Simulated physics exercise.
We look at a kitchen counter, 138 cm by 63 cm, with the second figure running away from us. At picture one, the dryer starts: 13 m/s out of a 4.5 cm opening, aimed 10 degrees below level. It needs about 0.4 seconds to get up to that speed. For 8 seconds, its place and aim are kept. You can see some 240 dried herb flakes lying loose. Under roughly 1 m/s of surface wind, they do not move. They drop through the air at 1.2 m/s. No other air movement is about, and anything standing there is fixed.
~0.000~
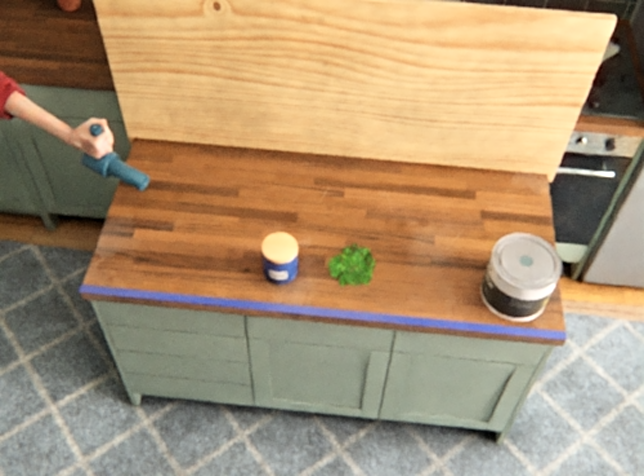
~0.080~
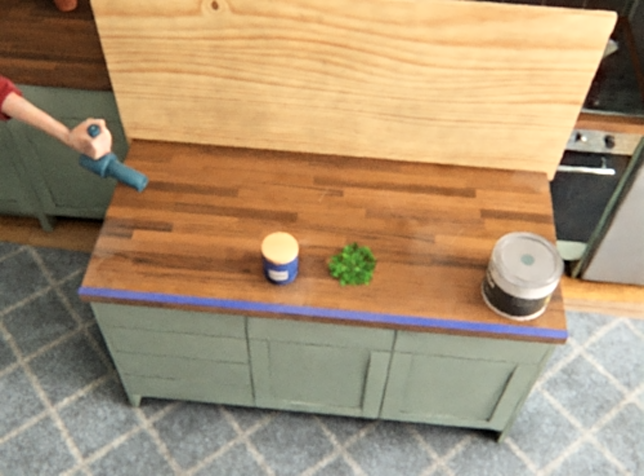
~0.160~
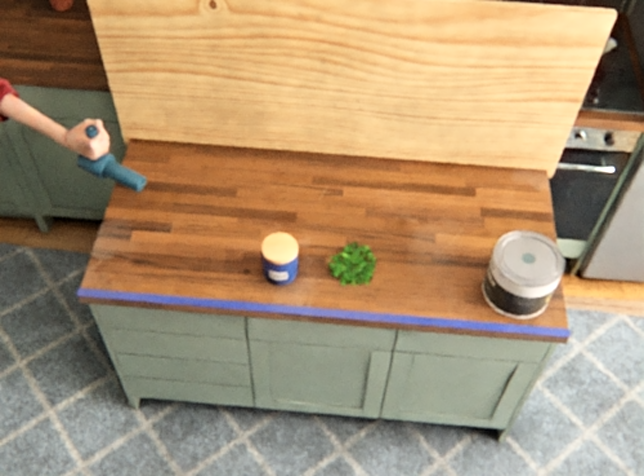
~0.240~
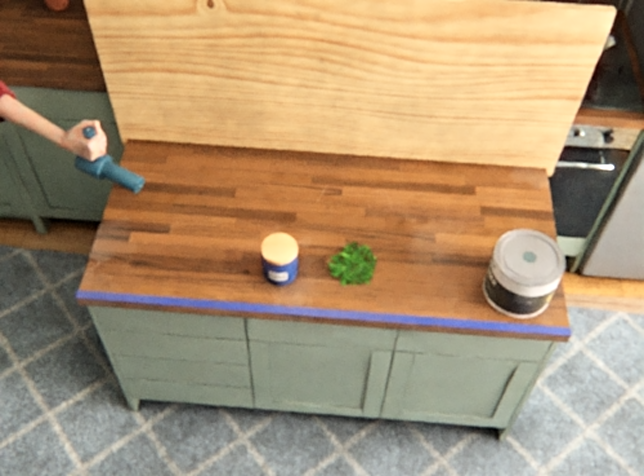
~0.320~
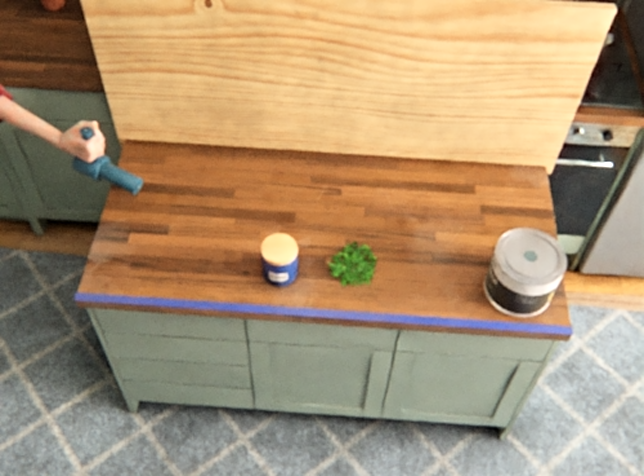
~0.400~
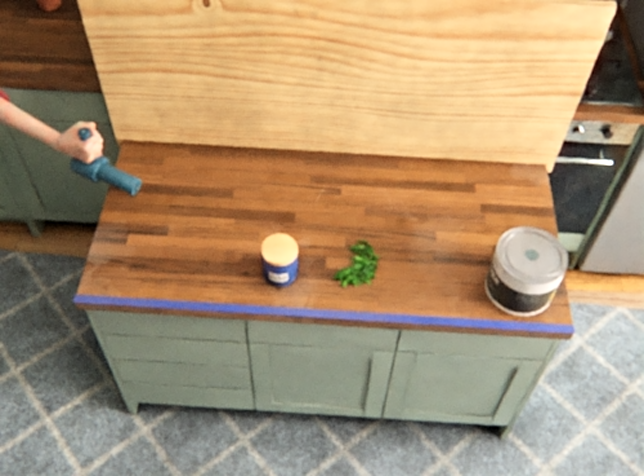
A green clump of dried flakes sat still on a wooden counter between a blue jar and a large tin while a hand pointed a dryer from the left, then it partly scattered slightly rightward.
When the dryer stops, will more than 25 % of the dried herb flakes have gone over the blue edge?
Yes.
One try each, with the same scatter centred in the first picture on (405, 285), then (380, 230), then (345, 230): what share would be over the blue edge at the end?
Results, one try each: 90 %, 0 %, 0 %.
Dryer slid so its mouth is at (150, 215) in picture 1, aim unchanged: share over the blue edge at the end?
Then around 20 percent.
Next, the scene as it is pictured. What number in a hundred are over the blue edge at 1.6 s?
60 %, roughly.
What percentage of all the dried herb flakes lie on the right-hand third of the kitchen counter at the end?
I'd estimate around 3 per cent.
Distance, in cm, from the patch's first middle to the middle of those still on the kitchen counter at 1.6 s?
It comes to near 20 cm.
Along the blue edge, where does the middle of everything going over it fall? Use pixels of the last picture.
I'd say roughly (433, 325).
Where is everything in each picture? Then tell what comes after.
The middle of the dried herb flakes is near (356, 264), none has stirred yet and the mouth of the dryer is at (145, 184), in the first picture.
The middle of the dried herb flakes is near (356, 262), none has stirred yet and the blue edge is centred on (320, 316), in the second picture.
The middle of the dried herb flakes is near (357, 262), none has stirred yet, the top of a jar is at (280, 247) and the top of a large tin is at (529, 258), in the third picture.
The middle of the dried herb flakes is near (357, 262) and none has stirred yet, in the fourth picture.
The middle of the dried herb flakes is near (357, 262) and none has stirred yet, in the fifth picture.
The middle of the dried herb flakes is near (362, 267), the farthest in sight from the dryer is at (377, 266) and about 30 % have left their places, in the sixth picture.
After 1.6 s the count stands so, 60 % are over the blue edge; the middle of those still in play is near (433, 304).
After 2.6 s the count stands so, 64 % are over the blue edge.
After 4.4 s the count stands so, 66 % are over the blue edge.
After 8.0 s, at the end, 67 % are over the blue edge.
